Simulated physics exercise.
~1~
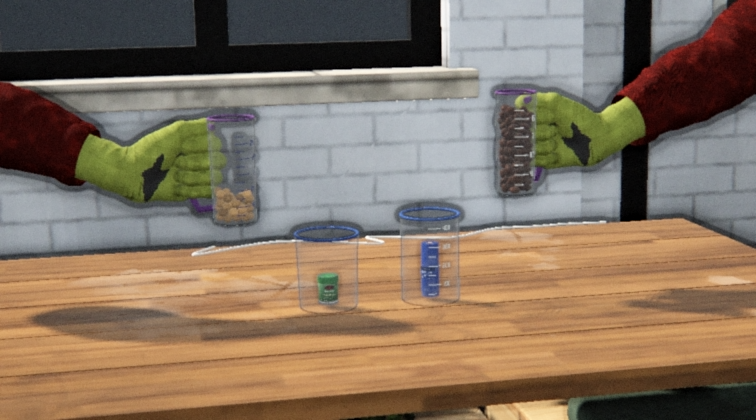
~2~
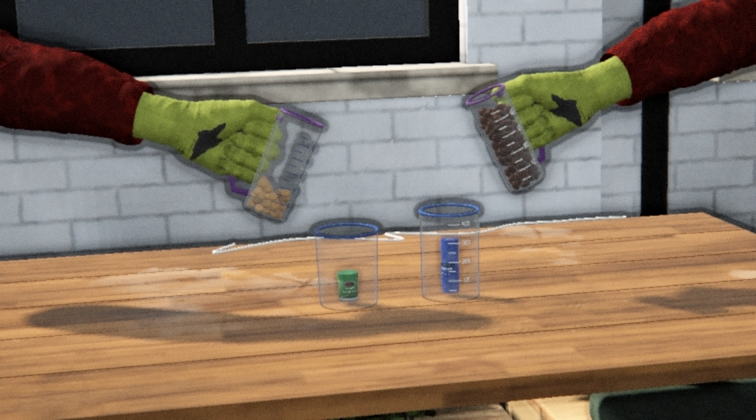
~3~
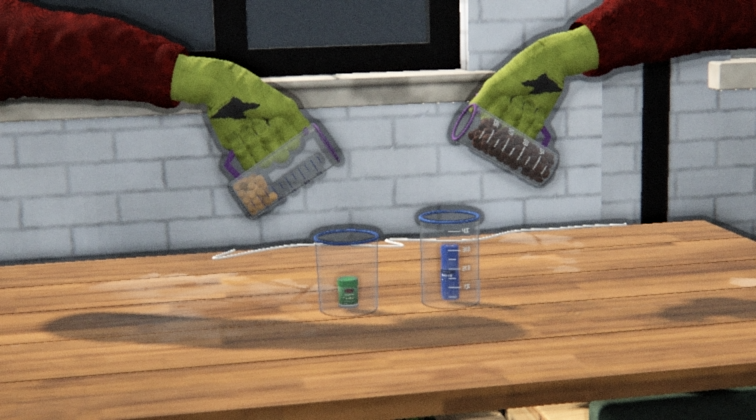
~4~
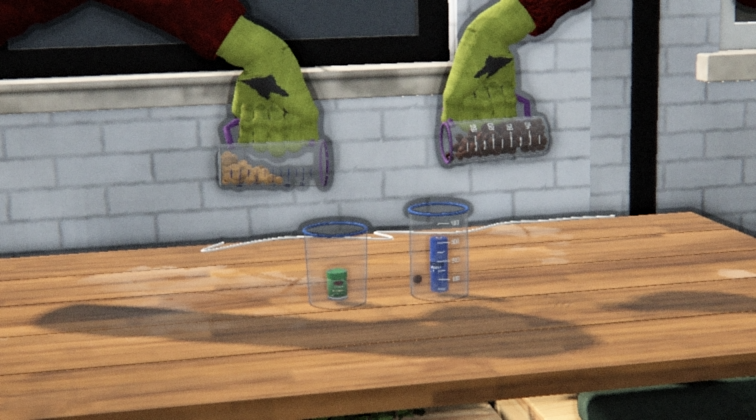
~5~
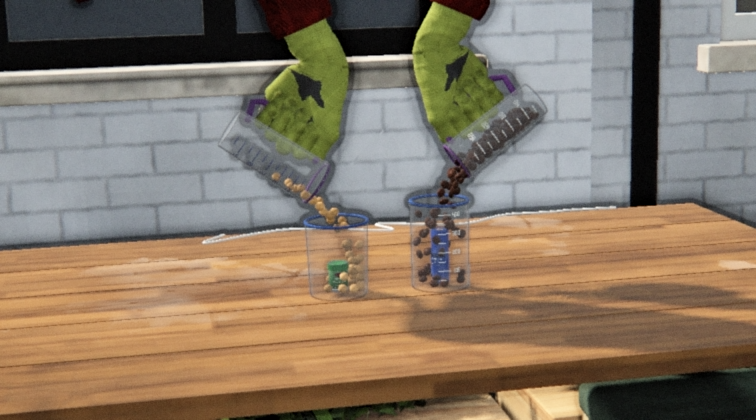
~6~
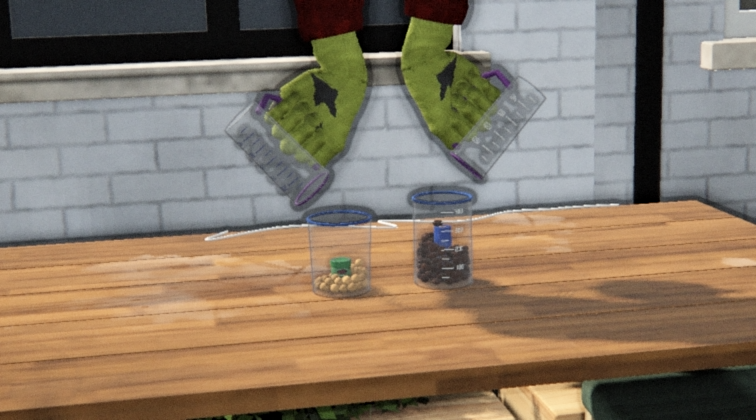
To begin with, two green-gloved hands hold clear cups above a wooden table, the left with tan pieces and the right with dark brown ones. Below stand a glass with a small green object inside and a taller beaker with a blue one. The hands move inward and tip the cups onto their sides, and a dark piece drops first on the right. Then both cups turn upside down, and the pieces stream around the objects. Finally the cups are empty, and the green and blue tops still show above the settled fill.
